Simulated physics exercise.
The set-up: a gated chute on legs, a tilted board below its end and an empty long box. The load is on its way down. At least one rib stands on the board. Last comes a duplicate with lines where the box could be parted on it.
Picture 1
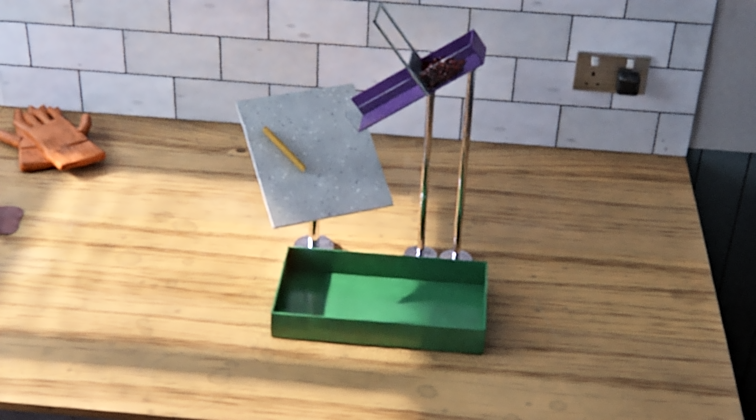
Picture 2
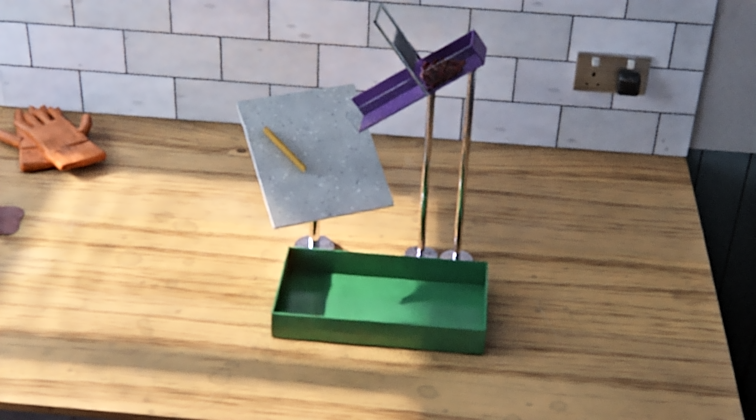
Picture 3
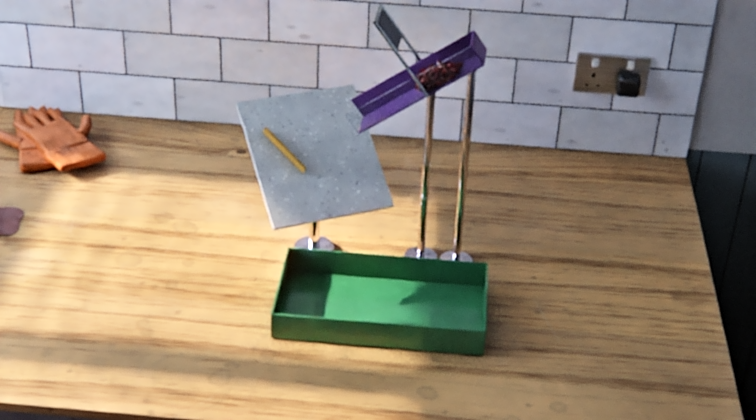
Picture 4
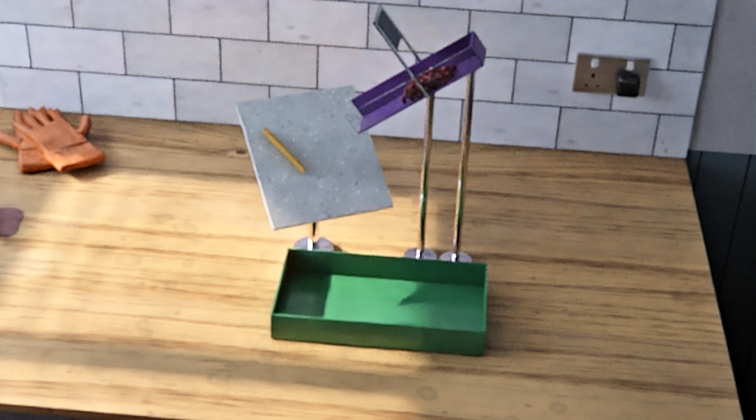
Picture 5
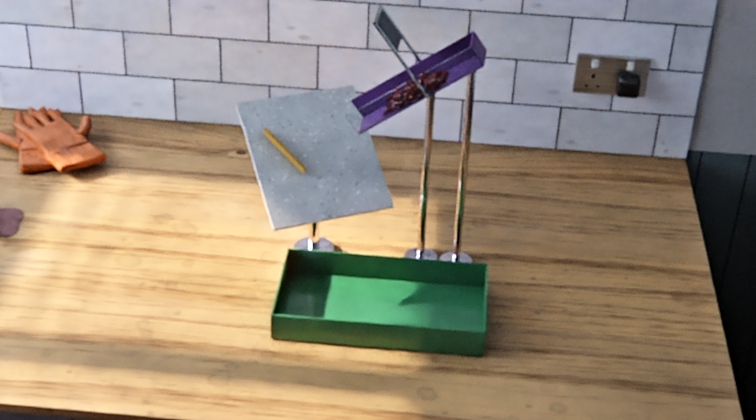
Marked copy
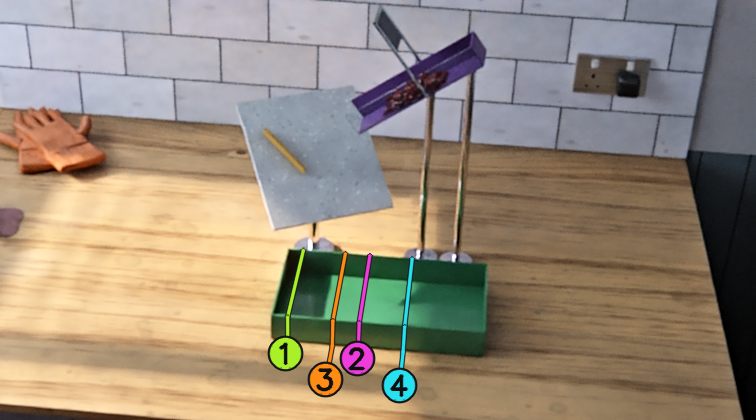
A purple chute's gate swings up, and dark red beans slide left down the chute.
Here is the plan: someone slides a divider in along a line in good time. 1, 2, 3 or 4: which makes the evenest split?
Take 3.
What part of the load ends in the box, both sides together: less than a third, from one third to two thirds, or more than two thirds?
More than two thirds.
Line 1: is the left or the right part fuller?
More lands on the right.
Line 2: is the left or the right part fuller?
More lands on the left.
On the marked copy, line 1 crosses the front rim at (287, 316); line 2 crosses the front rim at (359, 322); line 3 crosses the front rim at (332, 319); line 4 crosses the front rim at (404, 325).
With 1, of what is caught, only a few on the left of the divider, all but a few on the right.
With 2, of what is caught, all but a few on the left of the divider, a small share on the right.
With 3, of what is caught, close to half on the left of the divider, close to half on the right.
With 4, of what is caught, the whole lot on the left of the divider, none at all on the right.
